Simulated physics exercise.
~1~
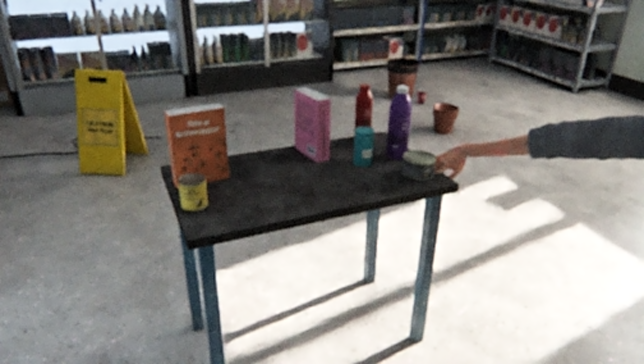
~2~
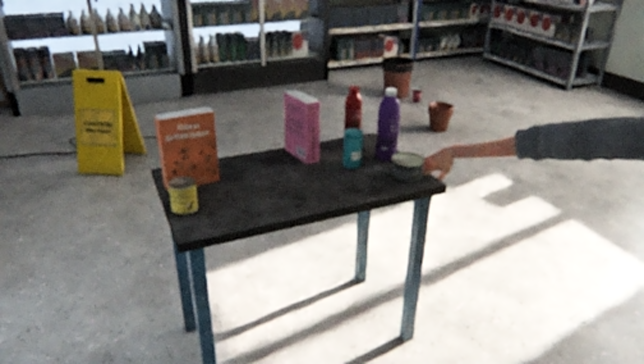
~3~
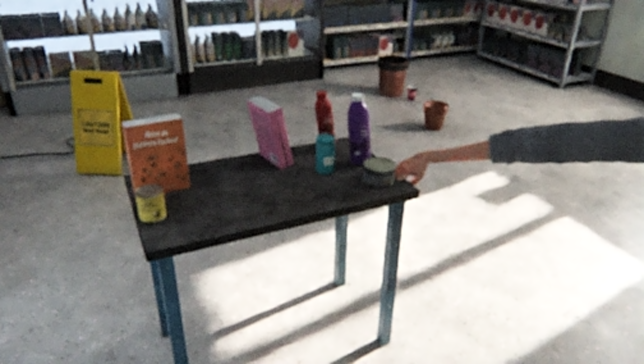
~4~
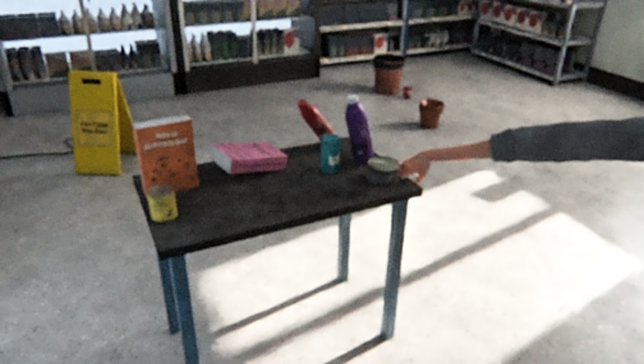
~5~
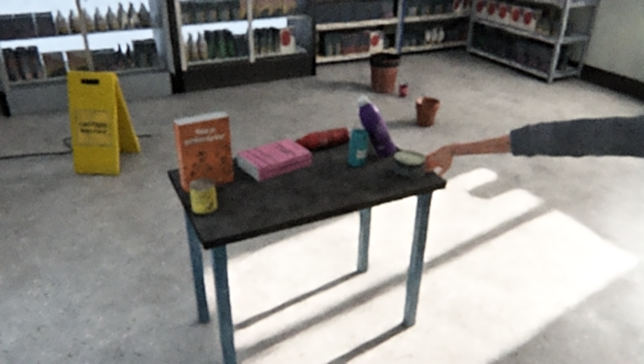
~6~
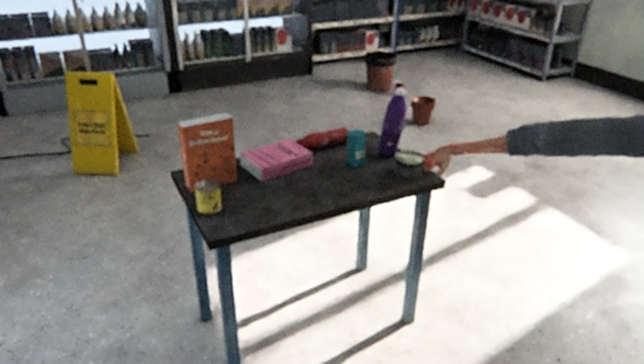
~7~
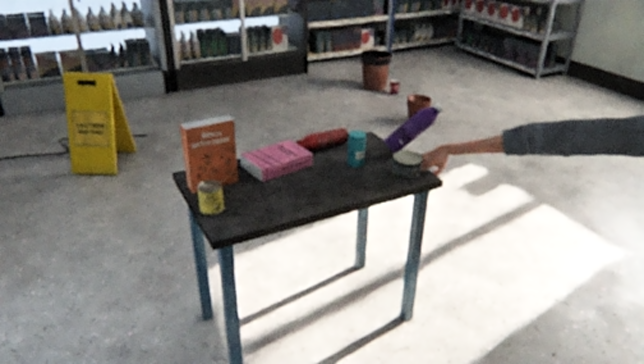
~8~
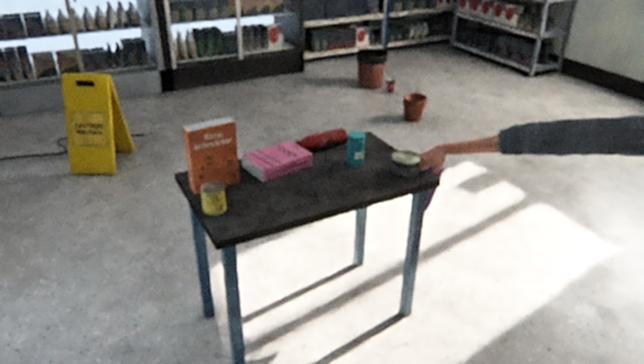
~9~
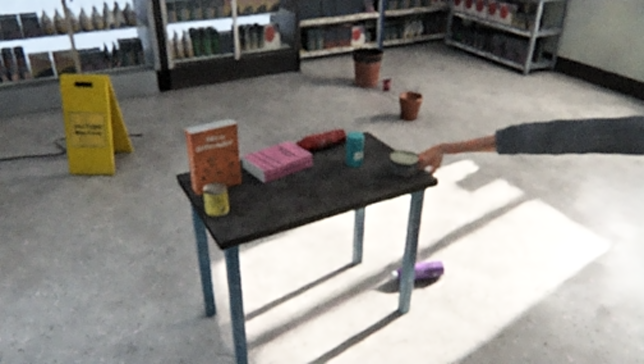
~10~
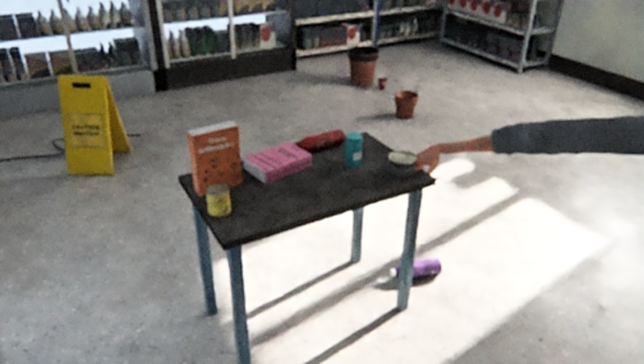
A hand jerks a table left, then back right, toppling a pink book and red bottle while a purple bottle falls off.
